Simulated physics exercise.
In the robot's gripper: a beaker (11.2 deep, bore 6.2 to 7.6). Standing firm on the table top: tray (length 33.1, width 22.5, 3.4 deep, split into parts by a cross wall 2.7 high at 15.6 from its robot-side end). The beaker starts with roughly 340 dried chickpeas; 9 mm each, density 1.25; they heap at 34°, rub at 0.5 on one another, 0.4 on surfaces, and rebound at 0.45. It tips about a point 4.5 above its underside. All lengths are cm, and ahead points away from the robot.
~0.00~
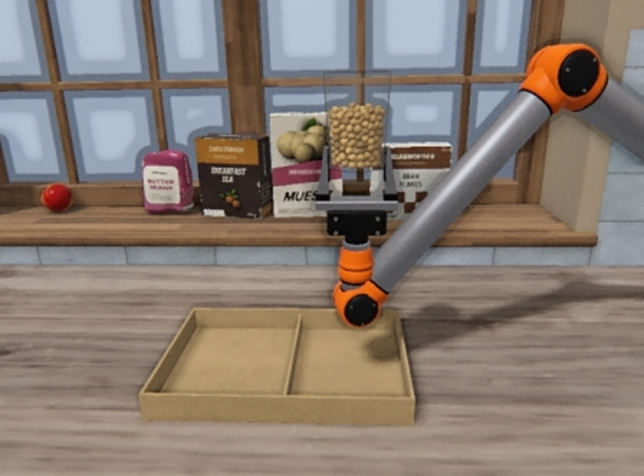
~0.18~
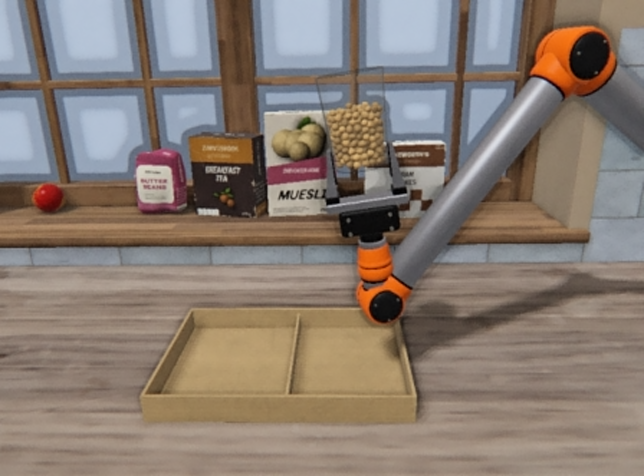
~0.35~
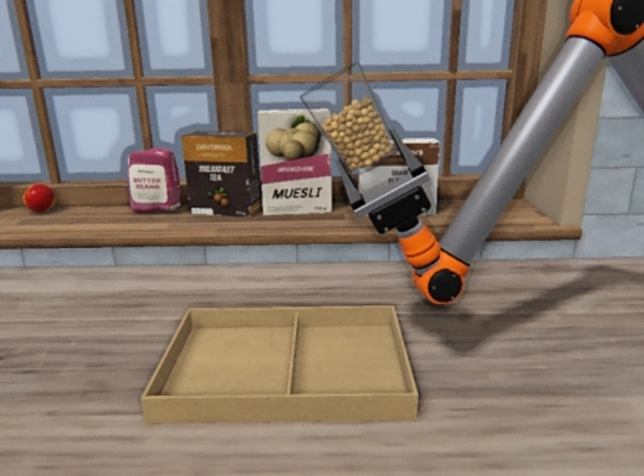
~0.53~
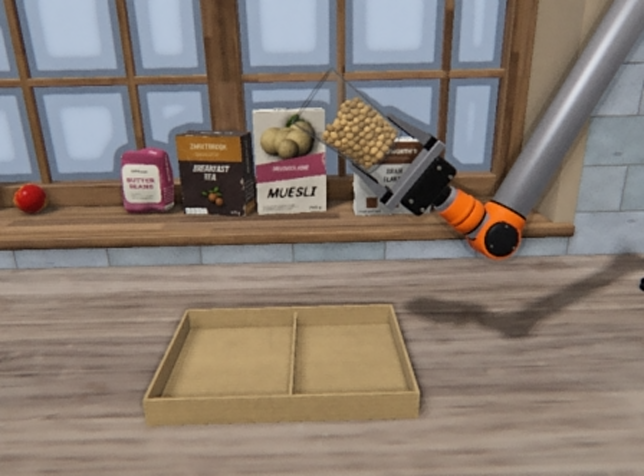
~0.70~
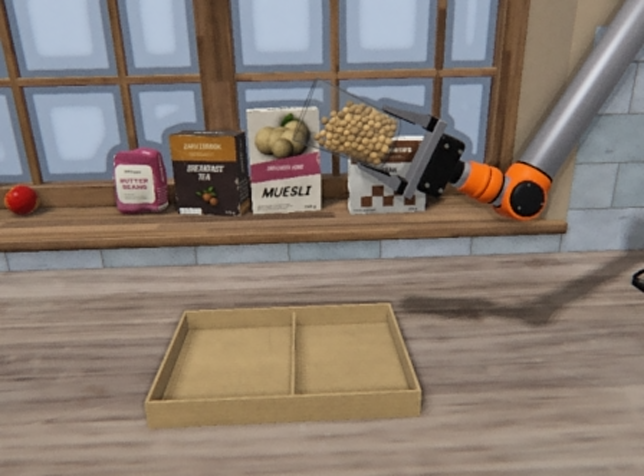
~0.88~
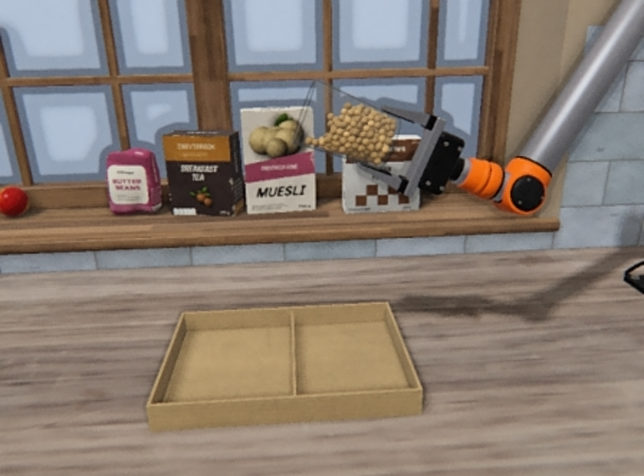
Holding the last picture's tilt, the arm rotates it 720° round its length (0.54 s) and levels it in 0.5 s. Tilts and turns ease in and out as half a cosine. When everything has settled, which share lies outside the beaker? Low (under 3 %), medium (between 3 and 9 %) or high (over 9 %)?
Answer: Low; under 3 % of the dried chickpeas finish outside the beaker.
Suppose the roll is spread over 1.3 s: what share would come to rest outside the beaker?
Then about 0 per cent.
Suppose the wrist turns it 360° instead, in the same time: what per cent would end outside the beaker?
It would be near 0 per cent.
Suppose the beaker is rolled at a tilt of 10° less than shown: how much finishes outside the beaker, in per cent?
About 0 per cent.
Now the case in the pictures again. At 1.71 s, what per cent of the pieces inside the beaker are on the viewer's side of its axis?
About 50 per cent.
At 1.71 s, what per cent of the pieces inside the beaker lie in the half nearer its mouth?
Some 30 per cent.
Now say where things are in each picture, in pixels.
Beaker middle at (357, 122), upright; upper third of the load around (358, 118), from x 330 to 380, top at y 105; 337 in the beaker, in the first frame.
Beaker middle at (356, 122), tipped 8°; upper third of the load around (358, 117), from x 330 to 385, top at y 105, in the second frame.
Beaker middle at (352, 123), tipped 29°; upper third of the load around (357, 118), from x 325 to 390, top at y 100, in the third frame.
Beaker middle at (350, 125), tipped 52°; upper third of the load around (357, 118), from x 325 to 395, top at y 100, in the fourth frame.
Beaker middle at (348, 127), tipped 66°; upper third of the load around (358, 120), from x 320 to 395, top at y 105, in the fifth frame.
Beaker middle at (348, 128), tipped 68°; upper third of the load around (359, 121), from x 310 to 395, top at y 105; 337 in the beaker, in the sixth frame.
By 1.30 s, tipped 68°, highest piece 38 above the table; 337 in the beaker.
By 1.71 s, tipped 25°, highest piece 38 above the table; 336 in the beaker, 1 in the far-side part.
By 2.12 s, upright, highest piece 39 above the table; 336 in the beaker, 1 in the far-side part.
By 2.82 s, upright, highest piece 39 above the table; 336 in the beaker, 1 in the far-side part.
Final count, 336 in the beaker, 1 in the far-side part. That is 0 % outside the beaker.
